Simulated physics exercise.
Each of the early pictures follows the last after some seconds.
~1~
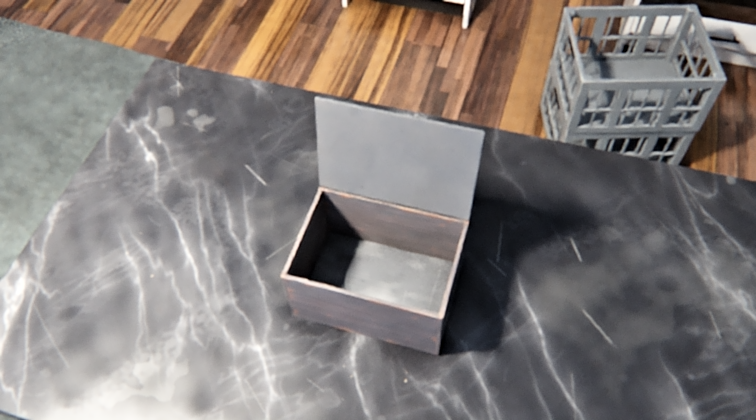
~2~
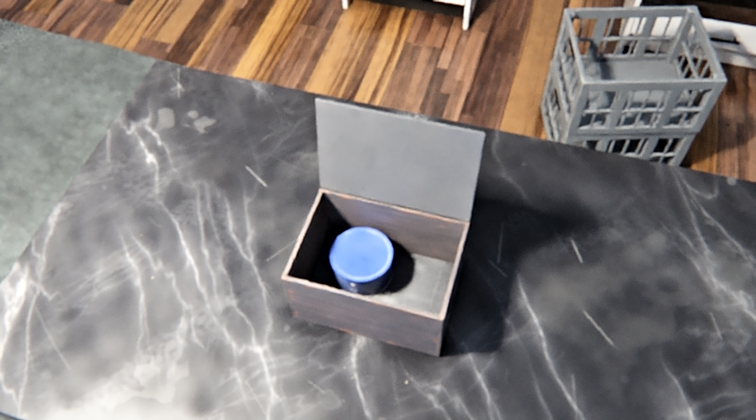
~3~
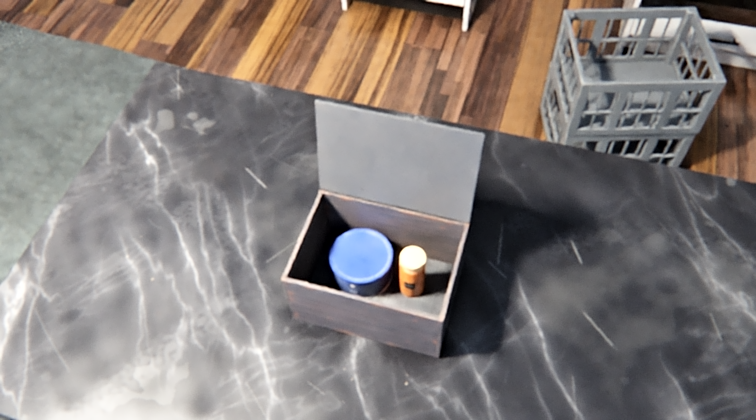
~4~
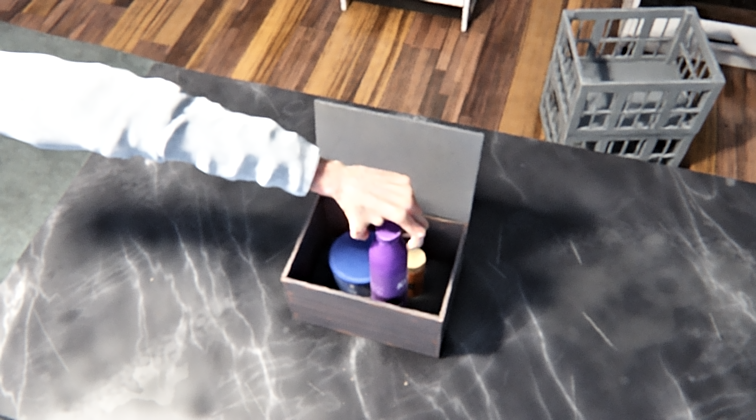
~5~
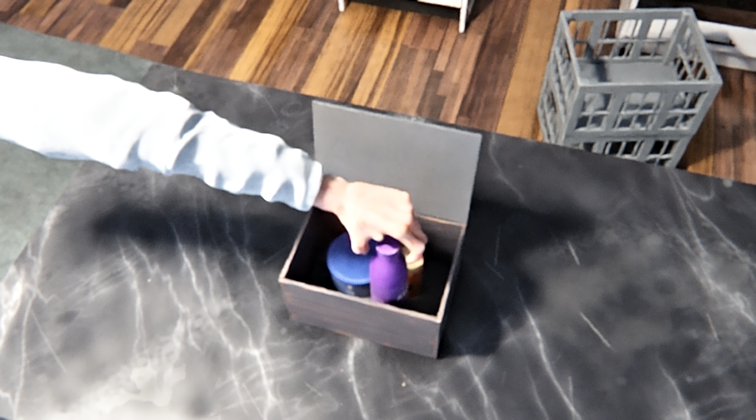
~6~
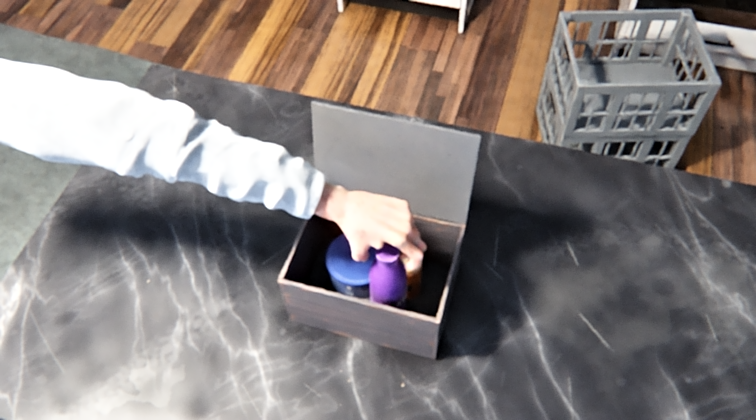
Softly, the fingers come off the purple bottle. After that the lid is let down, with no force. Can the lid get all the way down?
No, it stays up.
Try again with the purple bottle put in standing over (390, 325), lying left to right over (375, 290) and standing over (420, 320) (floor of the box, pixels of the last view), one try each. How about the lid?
The lid stays partly open the first time, goes all the way down the second time and stays partly open the third time.
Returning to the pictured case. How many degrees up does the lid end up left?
About 35°.
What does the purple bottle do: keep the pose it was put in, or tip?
In the end, it keeps its orientation.
Then, 1.20 s on from there, lid starting down.
Then, 1.50 s on from there, lid 66° above the rim.
Then, 1.70 s on from there, lid 46° above the rim.
In the end, lid 36° above the rim; all 3 unmoved. At the end, from the last picture's camera, purple bottle near (388, 288).
